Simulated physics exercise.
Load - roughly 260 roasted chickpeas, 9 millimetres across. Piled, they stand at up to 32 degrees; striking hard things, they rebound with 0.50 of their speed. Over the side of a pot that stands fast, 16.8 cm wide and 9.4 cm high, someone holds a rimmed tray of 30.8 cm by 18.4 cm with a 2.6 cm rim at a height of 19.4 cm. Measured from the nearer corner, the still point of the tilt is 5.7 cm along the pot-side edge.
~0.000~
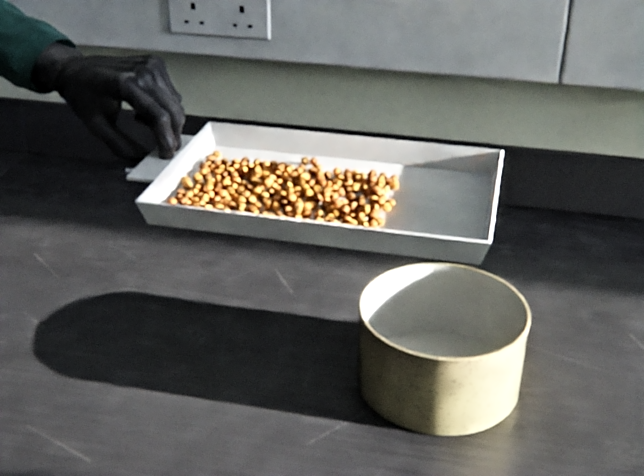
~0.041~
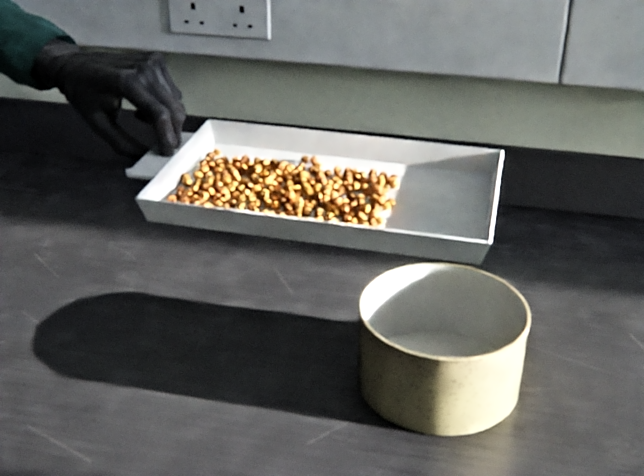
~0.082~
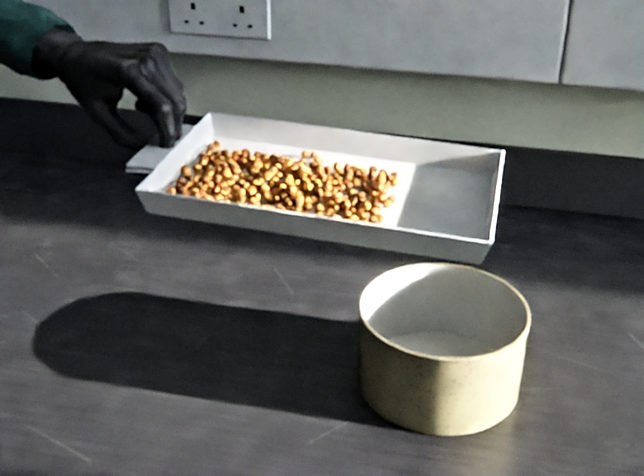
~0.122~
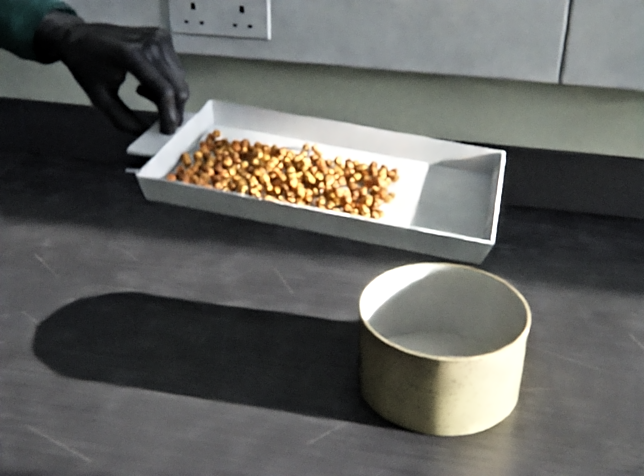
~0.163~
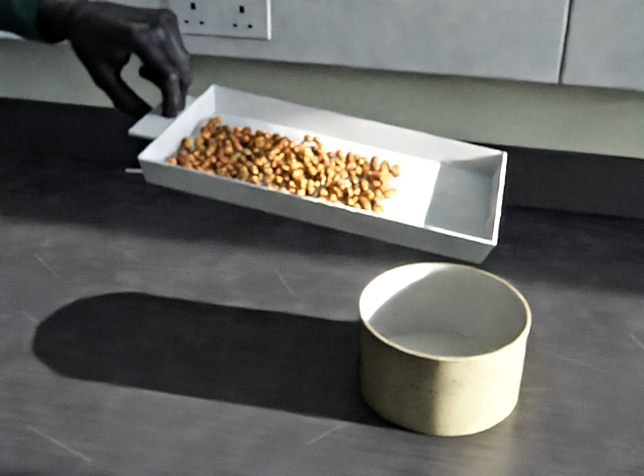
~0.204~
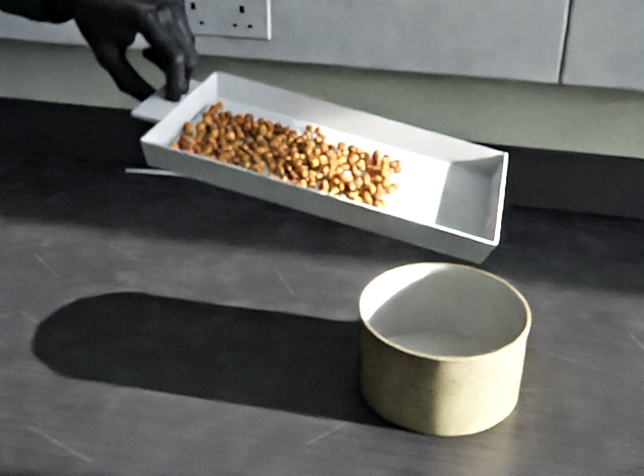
A white rimmed tray of golden-brown roasted chickpeas is held above a dark, scratched worktop, seen from slightly above by a still camera, with grey panels and a wall socket behind. A black-gloved hand in a dark green sleeve grips its left end, while a round cream pot stands at lower right, its long shadow stretching left. The hand lifts that end, slowly then faster, slanting the tray down rightward as the chickpeas stay heaped toward the left.
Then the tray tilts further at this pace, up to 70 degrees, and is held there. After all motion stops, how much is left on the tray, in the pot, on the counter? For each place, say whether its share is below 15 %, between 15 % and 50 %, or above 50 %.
Result: Tray: It will be a majority, pot: It will be a small minority, counter: It will be a sizable minority.
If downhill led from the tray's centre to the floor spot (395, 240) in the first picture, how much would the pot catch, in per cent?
Something like 0 per cent of the pieces.
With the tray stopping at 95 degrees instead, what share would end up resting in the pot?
Around 10 per cent, then.
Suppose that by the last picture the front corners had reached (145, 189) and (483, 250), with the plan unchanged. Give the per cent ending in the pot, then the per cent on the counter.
Pot: 0, counter: 25.
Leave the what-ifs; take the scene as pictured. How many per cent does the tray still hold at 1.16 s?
Value: About 75%.
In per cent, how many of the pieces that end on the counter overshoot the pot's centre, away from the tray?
Some 100 per cent.
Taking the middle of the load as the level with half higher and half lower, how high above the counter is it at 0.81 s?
Median height: Approx. 22 cm.
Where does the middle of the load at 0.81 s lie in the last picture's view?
Load centre: About (487, 194) px.
Then, at 0.57 s, tilt 40 degrees; the tray holds 100 %, the pot 0 %.
Then, at 0.81 s, tilt 59 degrees; the tray holds 95 %, the pot 0 %.
After 1.16 s, tilt 70 degrees; the tray holds 75 %, the pot 0 %.
In the end, at 1.8 s, tray 75 %, pot 0 %, counter 25 %.
